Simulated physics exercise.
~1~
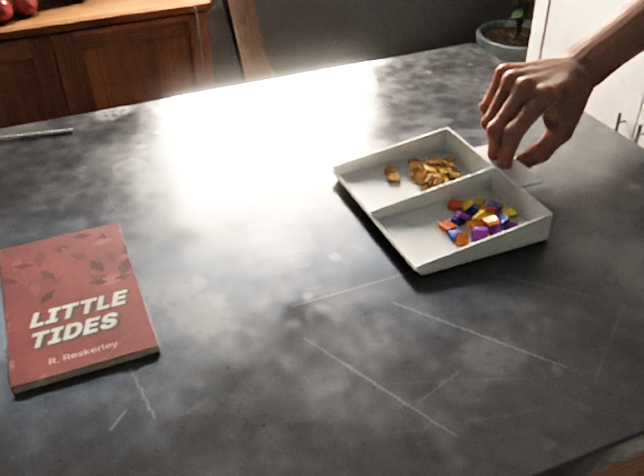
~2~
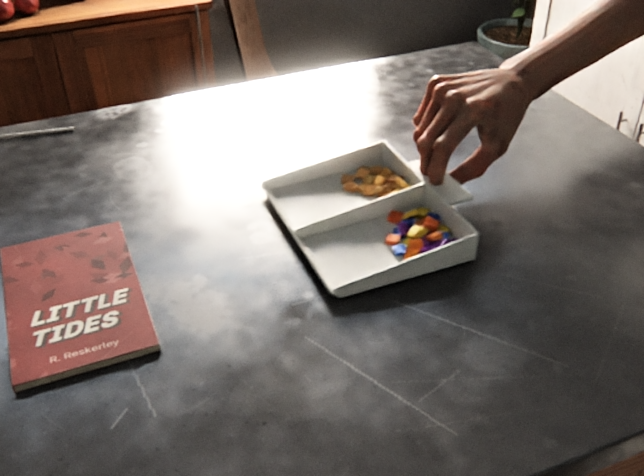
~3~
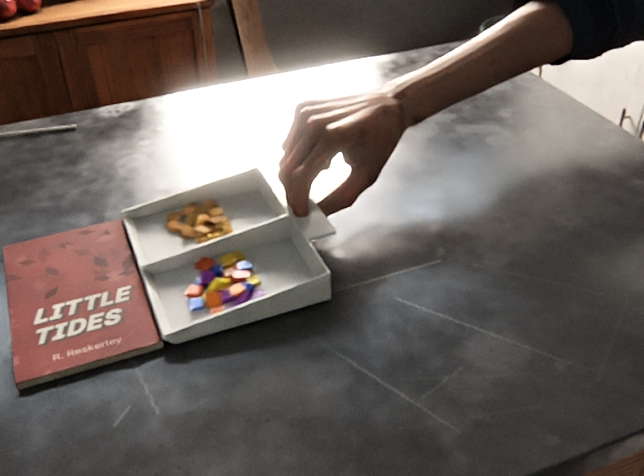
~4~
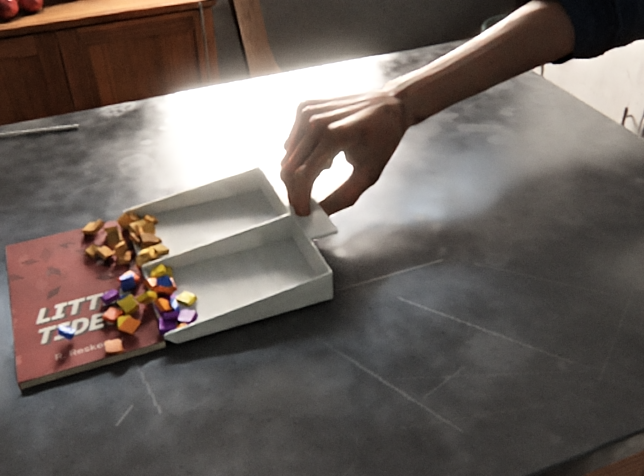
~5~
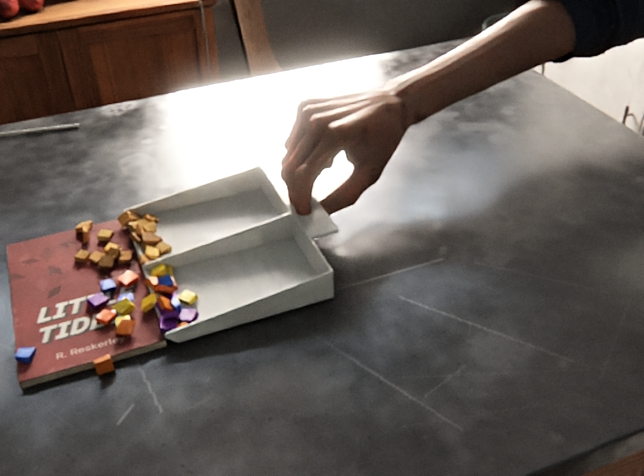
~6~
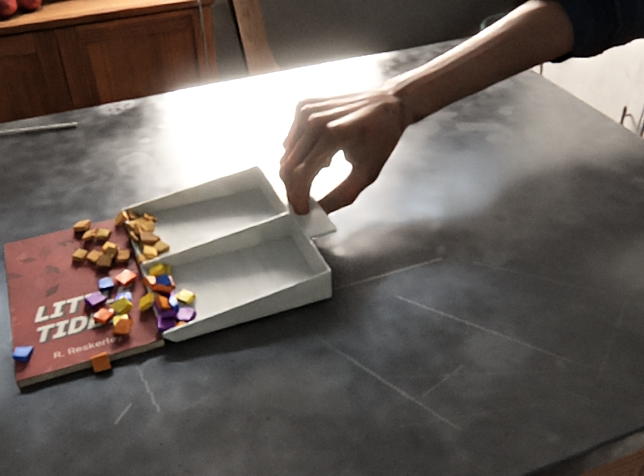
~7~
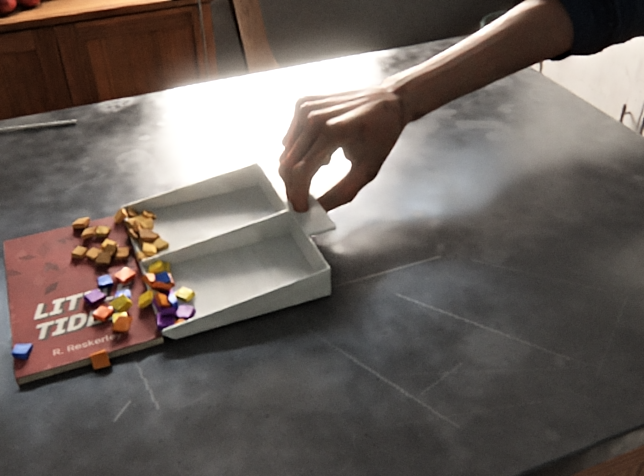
A divided tray pushed left by a hand stops at a book, spilling pieces onto it.
